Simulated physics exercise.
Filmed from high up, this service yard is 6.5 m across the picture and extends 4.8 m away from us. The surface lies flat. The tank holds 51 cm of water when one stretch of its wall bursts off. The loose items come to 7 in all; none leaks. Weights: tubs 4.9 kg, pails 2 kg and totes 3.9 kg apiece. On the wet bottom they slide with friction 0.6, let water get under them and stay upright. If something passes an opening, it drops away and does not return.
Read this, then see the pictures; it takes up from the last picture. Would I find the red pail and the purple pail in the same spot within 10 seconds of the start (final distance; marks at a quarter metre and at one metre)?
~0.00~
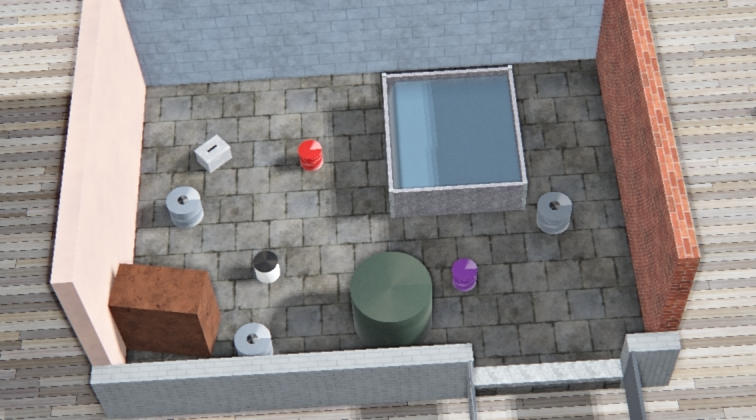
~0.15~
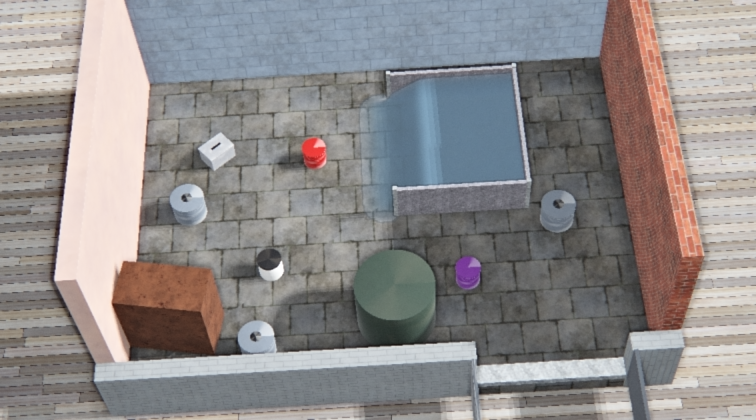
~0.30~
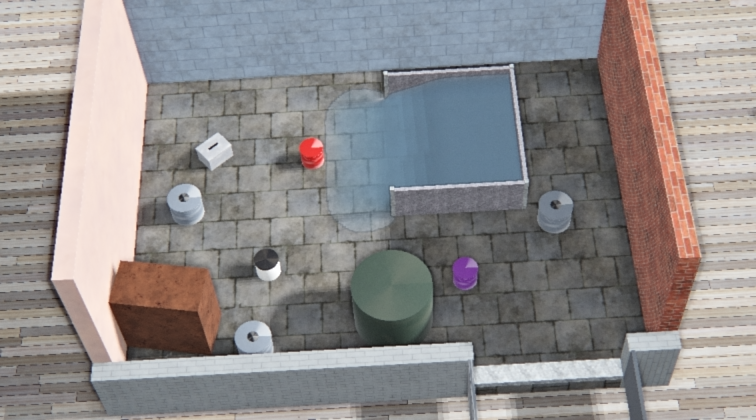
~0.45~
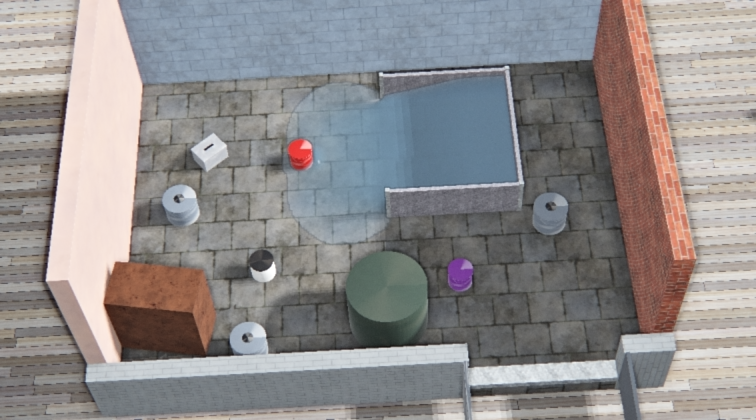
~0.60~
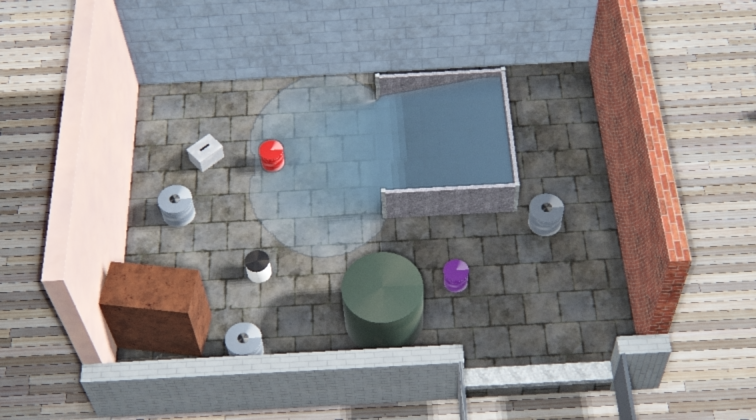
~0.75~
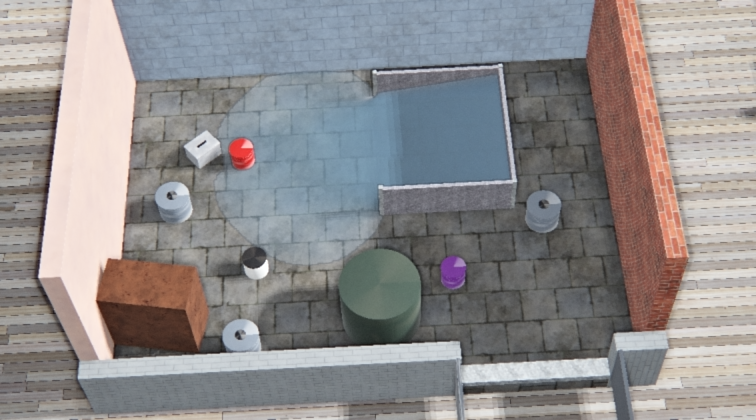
By the end, the red pail winds up a long way off, while the purple pail winds up a long way off.
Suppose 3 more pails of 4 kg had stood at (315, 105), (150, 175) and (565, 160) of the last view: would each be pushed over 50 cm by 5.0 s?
Note, same order as listed: Beyond the limit, beyond the limit, inside the limit.
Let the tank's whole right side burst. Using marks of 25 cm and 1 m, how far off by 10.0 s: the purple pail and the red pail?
First the purple pail: It inches along; as for the red pail, it holds steady.
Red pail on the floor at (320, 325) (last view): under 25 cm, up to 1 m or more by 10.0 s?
By that time it covers a moderate distance.
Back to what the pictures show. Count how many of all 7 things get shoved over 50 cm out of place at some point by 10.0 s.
My count gives 7.
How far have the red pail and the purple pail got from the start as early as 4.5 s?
About 250 cm and 0 cm, respectively.
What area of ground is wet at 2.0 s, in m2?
About 17 m2 is covered.
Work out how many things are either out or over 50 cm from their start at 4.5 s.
The number I get is 4.
After 2.0 s the red pail is near (131, 191), 2.3 m from its start, afloat; the purple pail is near (453, 267), 0.0 m from its start, aground; 0 of 7 are out; 4 afloat.
After 4.5 s the red pail is near (156, 272), 2.7 m from its start, afloat; the purple pail is near (453, 267), 0.0 m from its start, aground; 0 of 7 are out; 5 afloat.
After 7.0 s the red pail is near (245, 323), 2.8 m from its start, afloat; the purple pail is near (532, 289), 1.0 m from its start, afloat; 0 of 7 are out; 6 afloat.
After 10.0 s the red pail is near (225, 327), 2.9 m from its start, afloat; the purple pail is near (616, 333), 2.2 m from its start, afloat; 0 of 7 are out; 7 afloat.
